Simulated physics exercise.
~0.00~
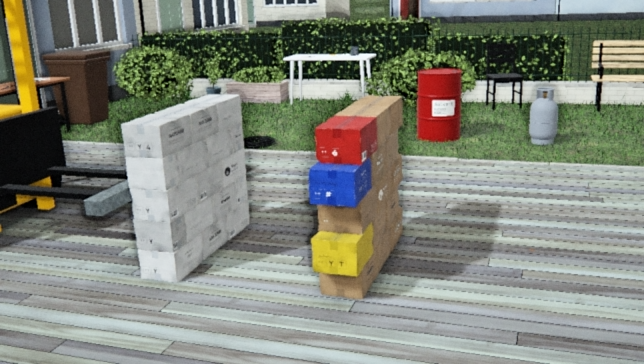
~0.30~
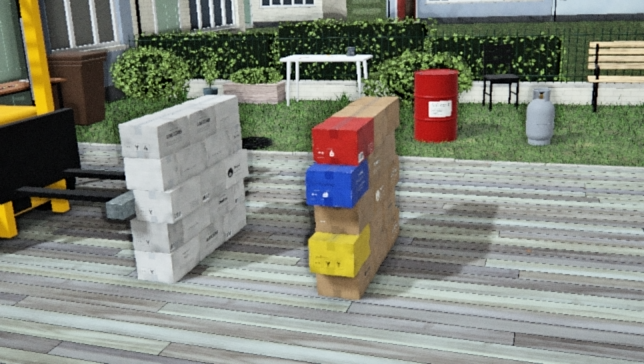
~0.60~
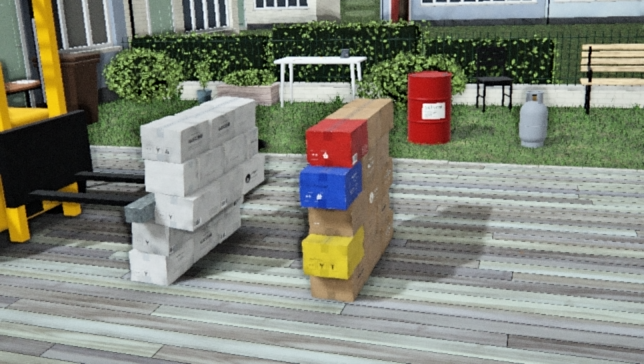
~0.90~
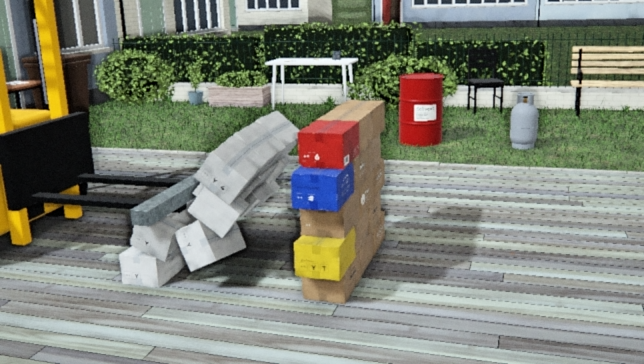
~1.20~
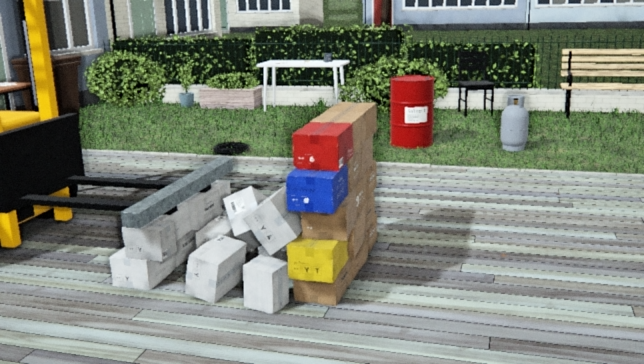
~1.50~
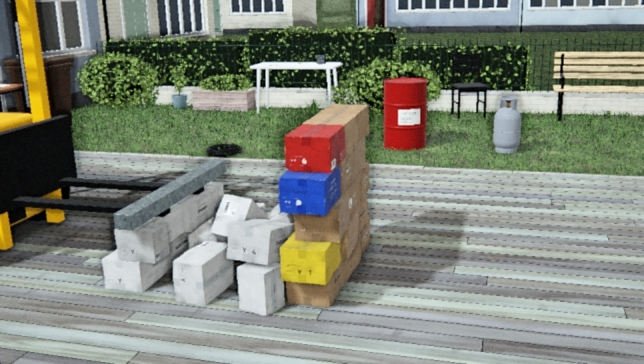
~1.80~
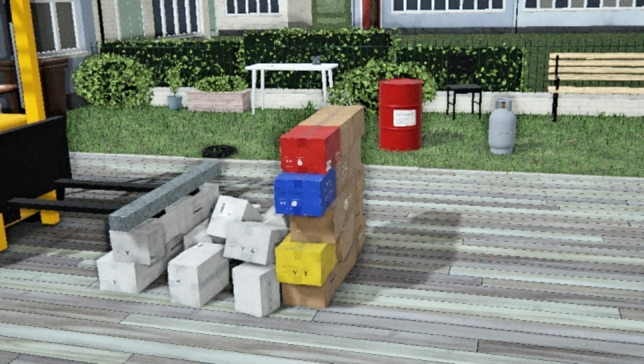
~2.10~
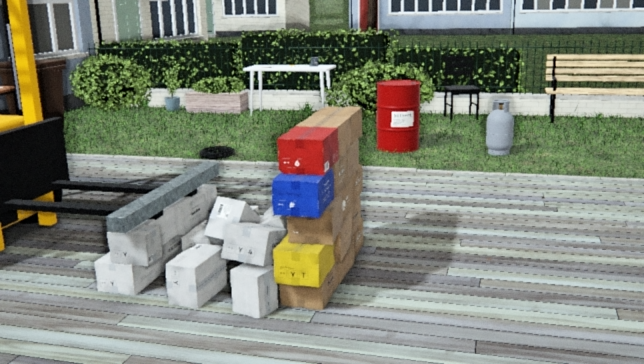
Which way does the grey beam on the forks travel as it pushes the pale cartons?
The beam travels to the right, pushing the pale cartons towards the brown stack.
